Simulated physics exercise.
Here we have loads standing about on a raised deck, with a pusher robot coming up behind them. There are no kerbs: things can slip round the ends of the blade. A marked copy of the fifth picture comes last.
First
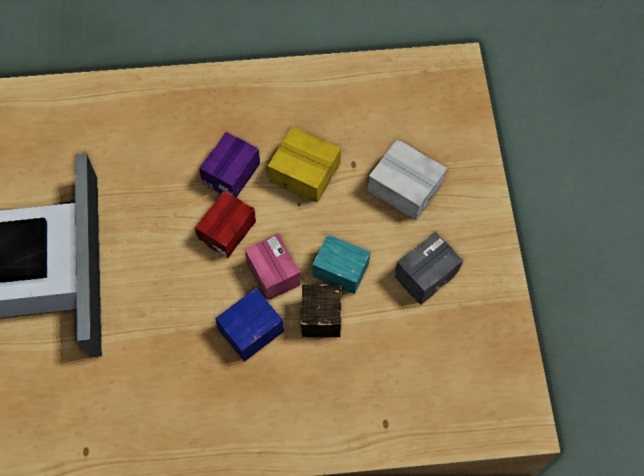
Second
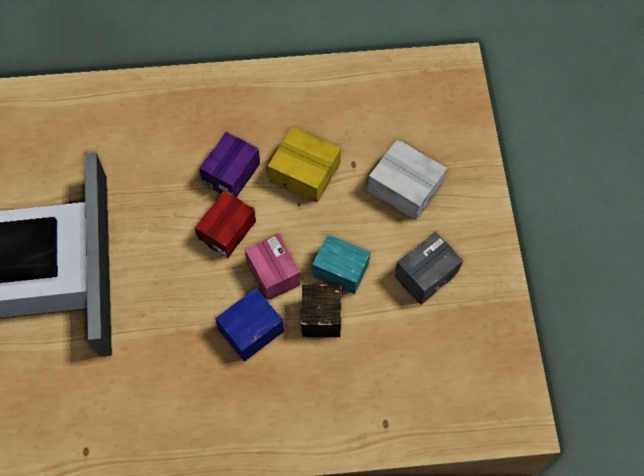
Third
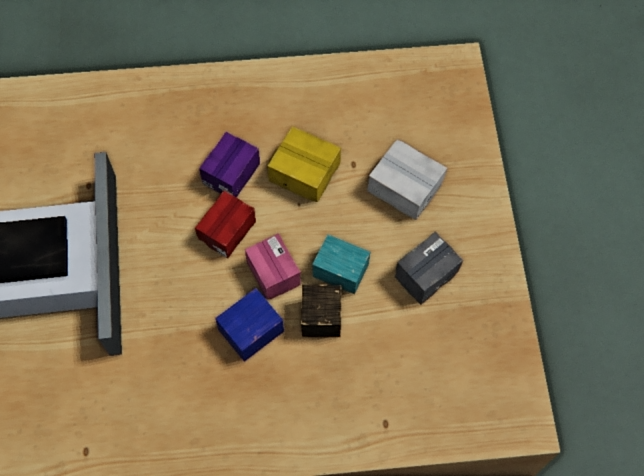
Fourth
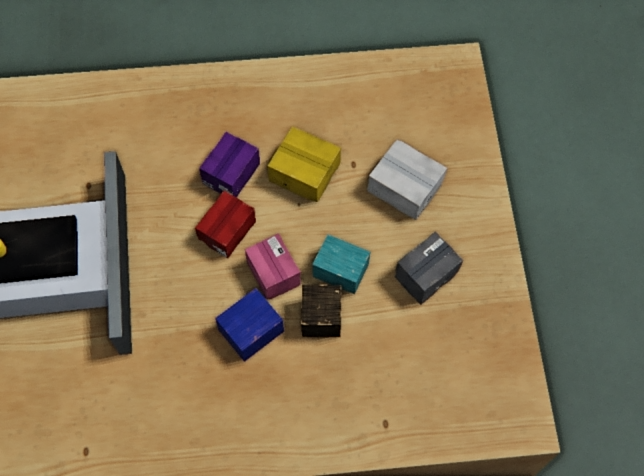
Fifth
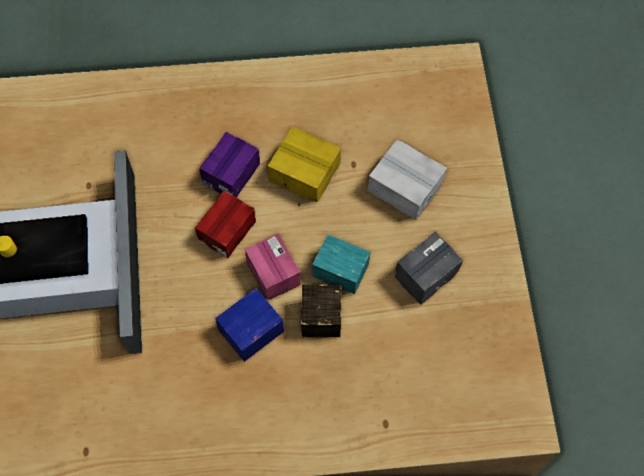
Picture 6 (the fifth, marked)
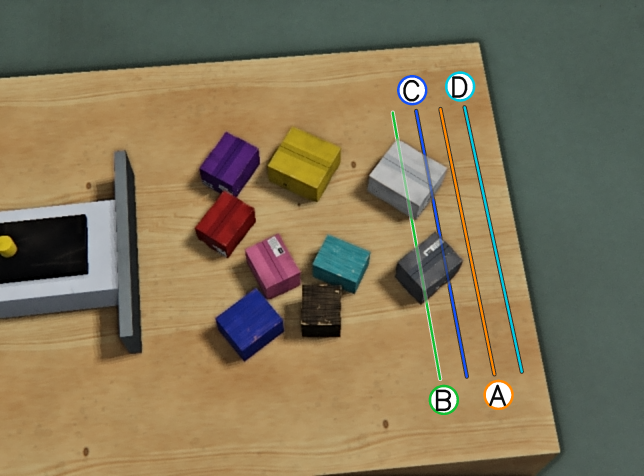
A pusher robot with a wide grey blade creeping right across a wooden deck towards a cluster of motionless coloured boxes.
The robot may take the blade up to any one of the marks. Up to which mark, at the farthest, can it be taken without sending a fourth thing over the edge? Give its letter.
Line C.
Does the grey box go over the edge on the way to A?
By then, yes.
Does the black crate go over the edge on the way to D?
By then, yes.
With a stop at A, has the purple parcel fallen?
No.
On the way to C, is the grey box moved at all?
By then, yes.
On the marked copy, A at (466, 233); B at (415, 237); C at (440, 235); D at (491, 231).
With C. Early on, robot (164, 237); purple parcel (264, 154); blue crate (287, 327).
Further on, robot (280, 228); grey box (481, 267); white parcel (426, 183).
At the end, robot (368, 221); grey box over the edge; white parcel over the edge; two fallen.
As for the rest, A drops four; B is within the limit but short; D drops six.
